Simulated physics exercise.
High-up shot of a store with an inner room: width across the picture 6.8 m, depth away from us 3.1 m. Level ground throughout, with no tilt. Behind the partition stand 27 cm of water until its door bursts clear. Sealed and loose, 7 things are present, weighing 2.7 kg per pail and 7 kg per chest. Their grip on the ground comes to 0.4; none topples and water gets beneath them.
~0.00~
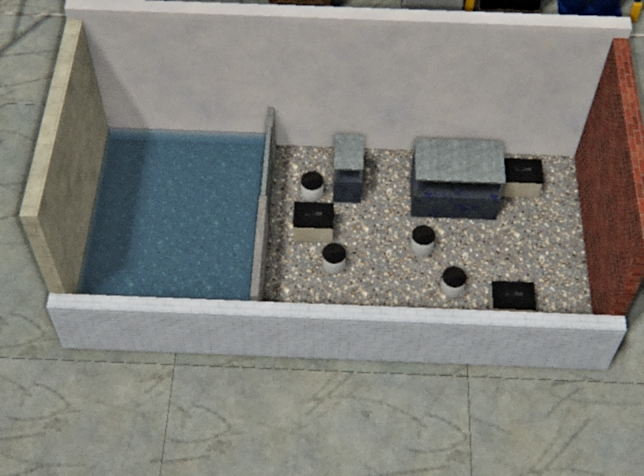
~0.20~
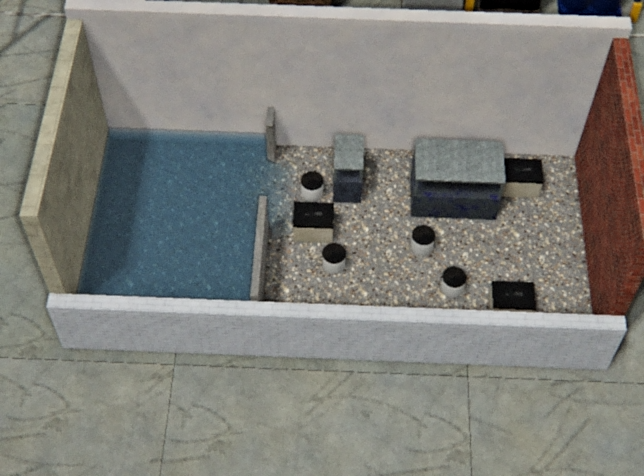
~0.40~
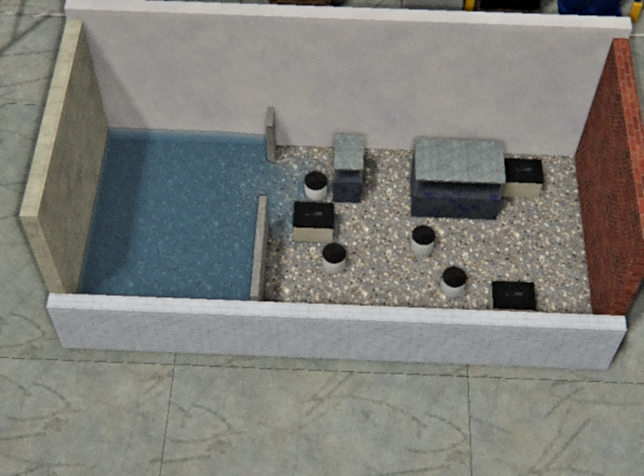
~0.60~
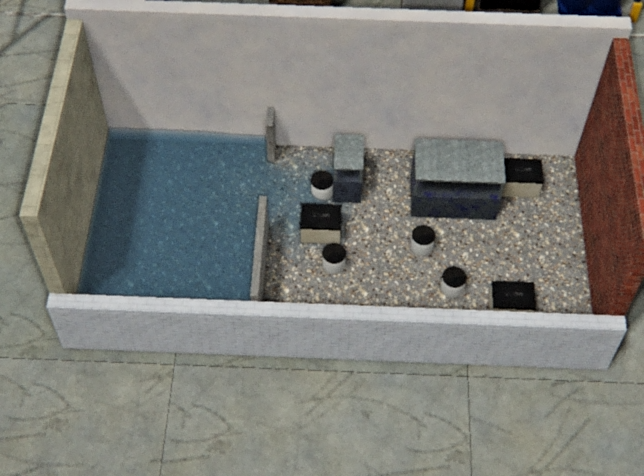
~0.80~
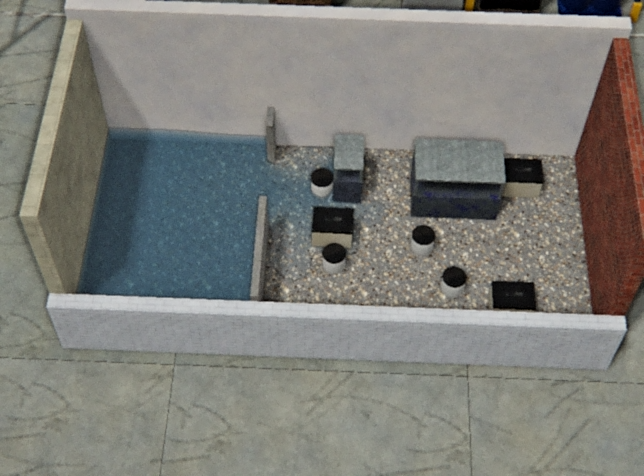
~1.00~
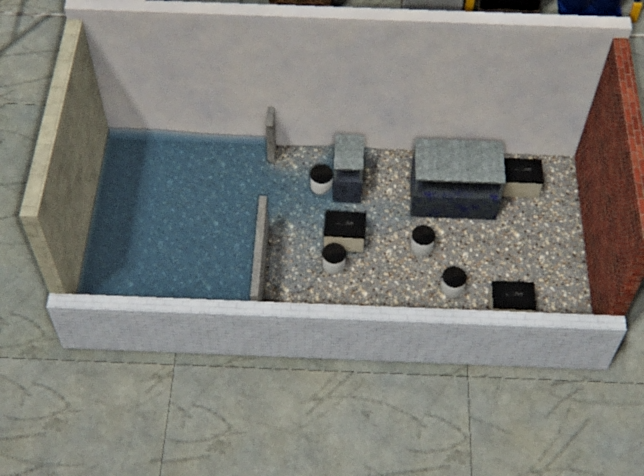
Water spreads right through a gap in the inner wall, nudging a pail, then a chest.
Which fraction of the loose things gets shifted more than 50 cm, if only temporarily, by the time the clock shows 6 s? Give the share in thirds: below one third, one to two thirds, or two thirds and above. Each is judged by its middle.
Two thirds and above.
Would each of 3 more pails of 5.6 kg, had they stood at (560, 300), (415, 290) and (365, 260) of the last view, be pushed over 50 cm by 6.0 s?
In turn: Under, past it, past it.
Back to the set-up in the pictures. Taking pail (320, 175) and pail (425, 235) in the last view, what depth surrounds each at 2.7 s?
I'd put it at 15 cm and 3 cm respectively.
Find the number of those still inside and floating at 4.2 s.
6.
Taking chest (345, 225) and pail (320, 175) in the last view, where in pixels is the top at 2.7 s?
Approx. (451, 305); approx. (294, 137).
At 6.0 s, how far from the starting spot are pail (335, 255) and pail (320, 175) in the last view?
Respectively 60 cm and 60 cm.
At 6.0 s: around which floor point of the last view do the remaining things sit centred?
The centre sits near (470, 254).
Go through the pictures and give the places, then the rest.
The first picture shows a chest at (314, 214) rests on the ground; a pail at (312, 180) rests on the ground; 7.3 m2 under water; 0 of 7 have shifted.
The second picture shows a chest at (314, 214) rests on the ground; a pail at (312, 180), on the bottom; 7.8 m2 under water; 0 of 7 have shifted.
The third picture shows a chest at (314, 214) rests on the ground; a pail at (316, 180) rests on the ground, 5 cm from its start; 8.3 m2 under water; 1 of 7 have shifted.
The fourth picture shows a chest at (321, 216) rests on the ground, 10 cm from its start; a pail at (322, 180), on the bottom, 14 cm from its start; water covers 8.9 m2; 2 of 7 have shifted.
The fifth picture shows a chest at (333, 219), on the bottom, 28 cm from its start; a pail at (322, 177), afloat, 14 cm from its start; water covers 9.5 m2; 2 of 7 have shifted.
The sixth picture shows a chest at (345, 223) rests on the ground, 45 cm from its start; a pail at (322, 174), afloat, 13 cm from its start; water covers 10.1 m2; 2 of 7 have shifted.
After 1.4 s 1 of 7 are over 50 cm from their spots; 1 afloat.
After 2.7 s 4 of 7 are over 50 cm from their spots; 2 afloat.
After 4.2 s 6 of 7 are over 50 cm from their spots; 6 afloat.
After 6.0 s 6 of 7 are over 50 cm from their spots, and 6 have been at some point; 7 afloat.
